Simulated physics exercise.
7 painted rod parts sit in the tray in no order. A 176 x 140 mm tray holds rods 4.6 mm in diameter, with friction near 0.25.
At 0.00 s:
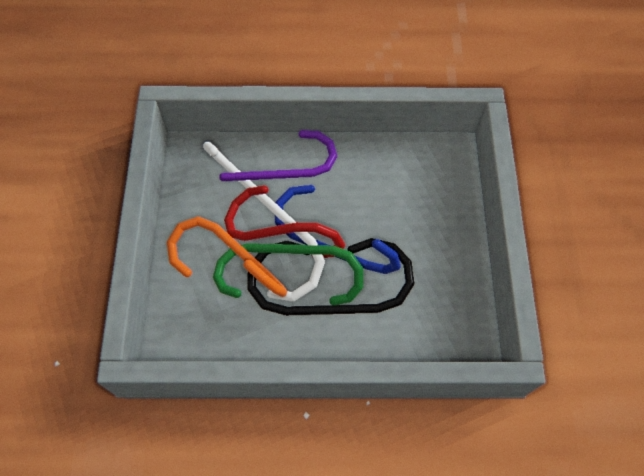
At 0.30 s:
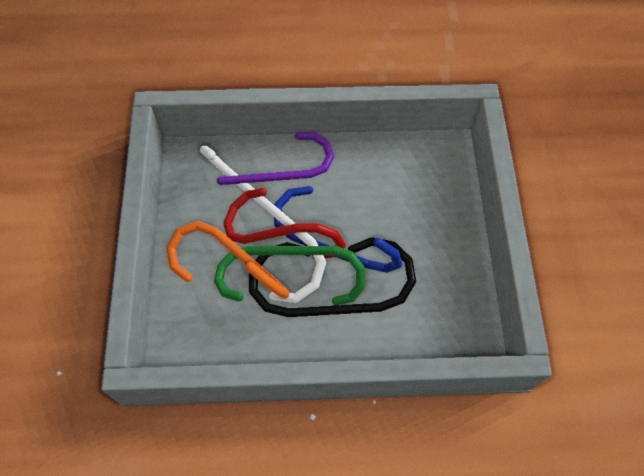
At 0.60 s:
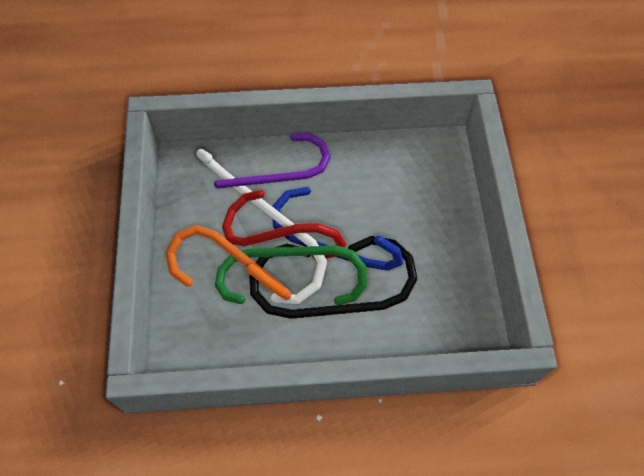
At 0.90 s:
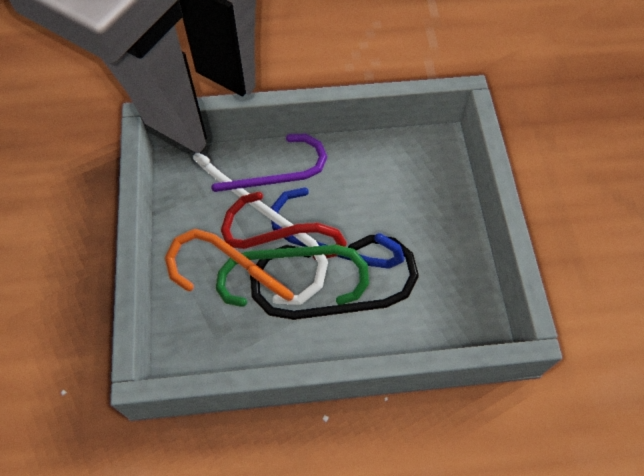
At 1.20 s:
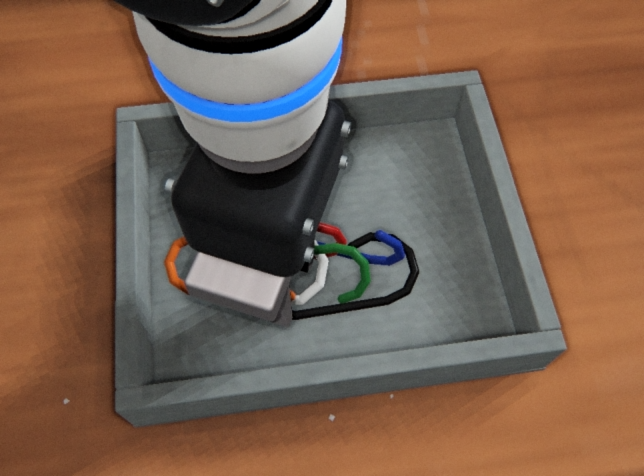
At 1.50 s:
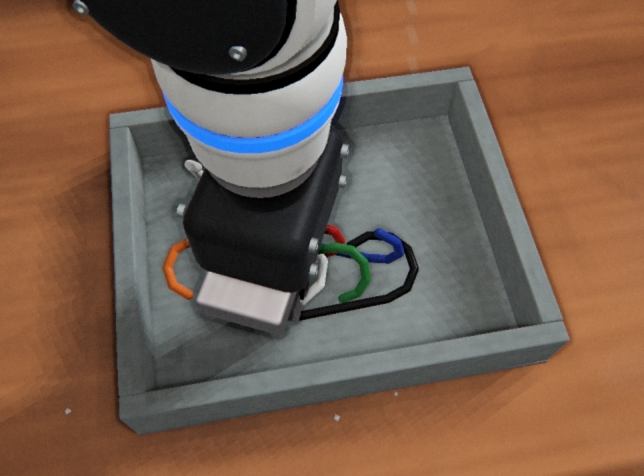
At the start, six hooked rods, purple, white, red, blue, green and orange, lie tangled with a black one in a gray tray while the view shifts slightly. A robot gripper then enters from the upper left and lowers over the pile, covering much of it, and closes on the orange hook.
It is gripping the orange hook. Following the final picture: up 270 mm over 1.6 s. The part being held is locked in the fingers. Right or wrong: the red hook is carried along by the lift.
Wrong.
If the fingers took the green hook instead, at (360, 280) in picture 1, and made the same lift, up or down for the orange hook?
Orange hook hangs on.
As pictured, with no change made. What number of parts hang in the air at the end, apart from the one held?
I count 0 here.
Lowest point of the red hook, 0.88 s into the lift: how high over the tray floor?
I'd put it near 0 mm up.
By 1.98 s, lowest point more than 20 mm over the tray floor, orange hook 58 mm.
By 2.38 s, lowest point more than 20 mm over the tray floor, orange hook 158 mm.
By 3.10 s, lowest point more than 20 mm over the tray floor, orange hook 272 mm.
Finally, hanging orange hook 272 mm; the other 6 are down.
